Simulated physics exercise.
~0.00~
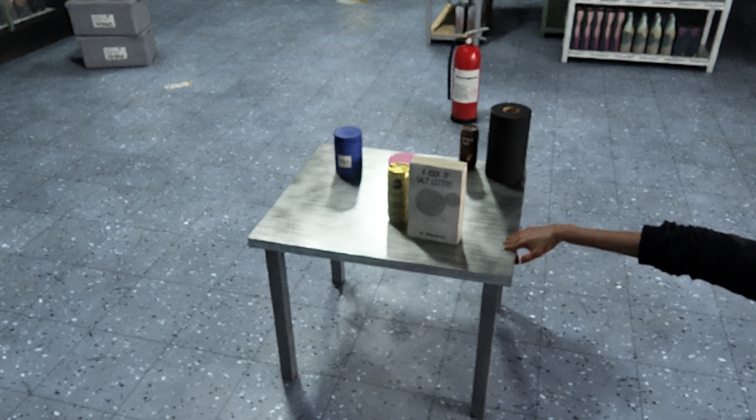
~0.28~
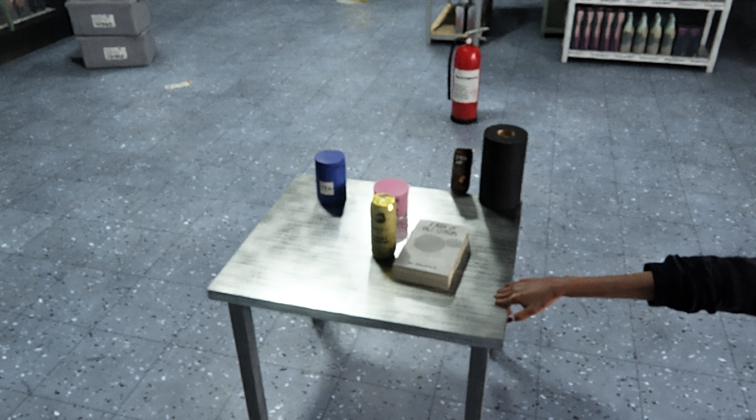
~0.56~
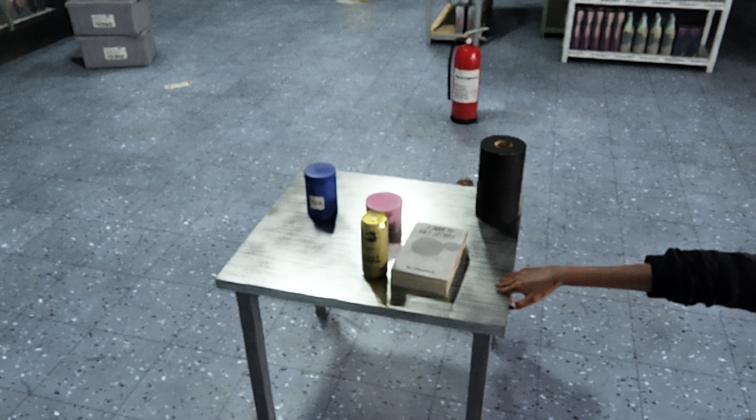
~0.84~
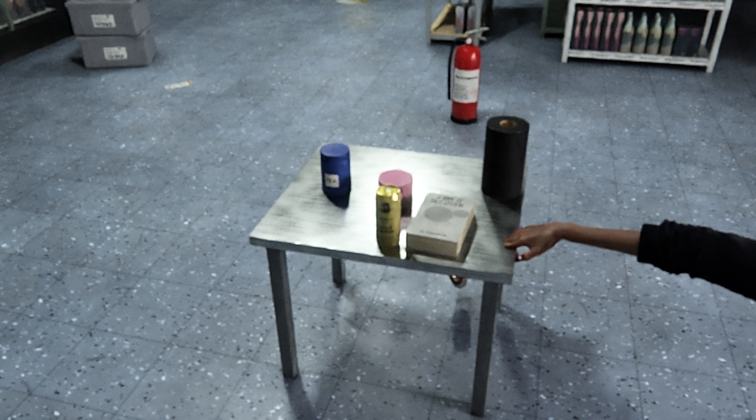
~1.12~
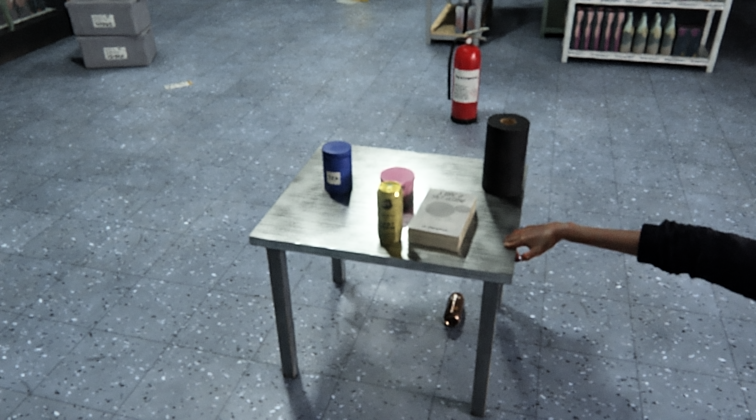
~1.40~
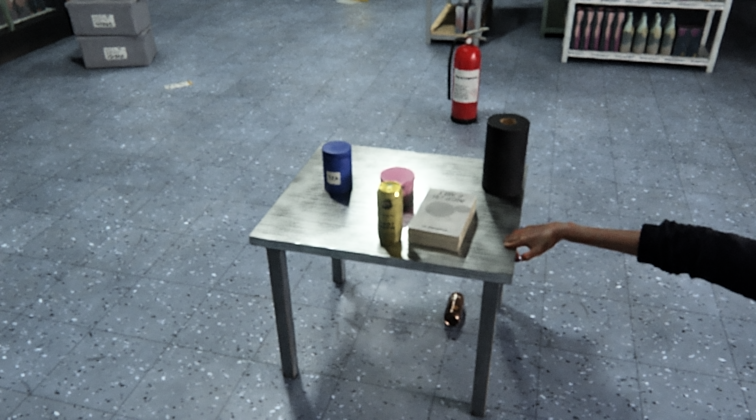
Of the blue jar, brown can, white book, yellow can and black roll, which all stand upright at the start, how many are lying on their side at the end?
Two of them are lying on their side at the end, the white book on the table and the brown can on the floor.
To begin with, a hand holds the near right corner of a small side table, on which a blue jar, a pink tub, a yellow can, an upright white book, a brown can and a tall black roll are standing. The hand drags the table towards us, and the book falls flat while the brown can starts to lean near the back. The brown can then drops off the far side as the hand moves the table back again. It ends up lying on the floor, seen beneath the tabletop. The book stays flat on the table, and the roll, jar, tub and yellow can remain upright.
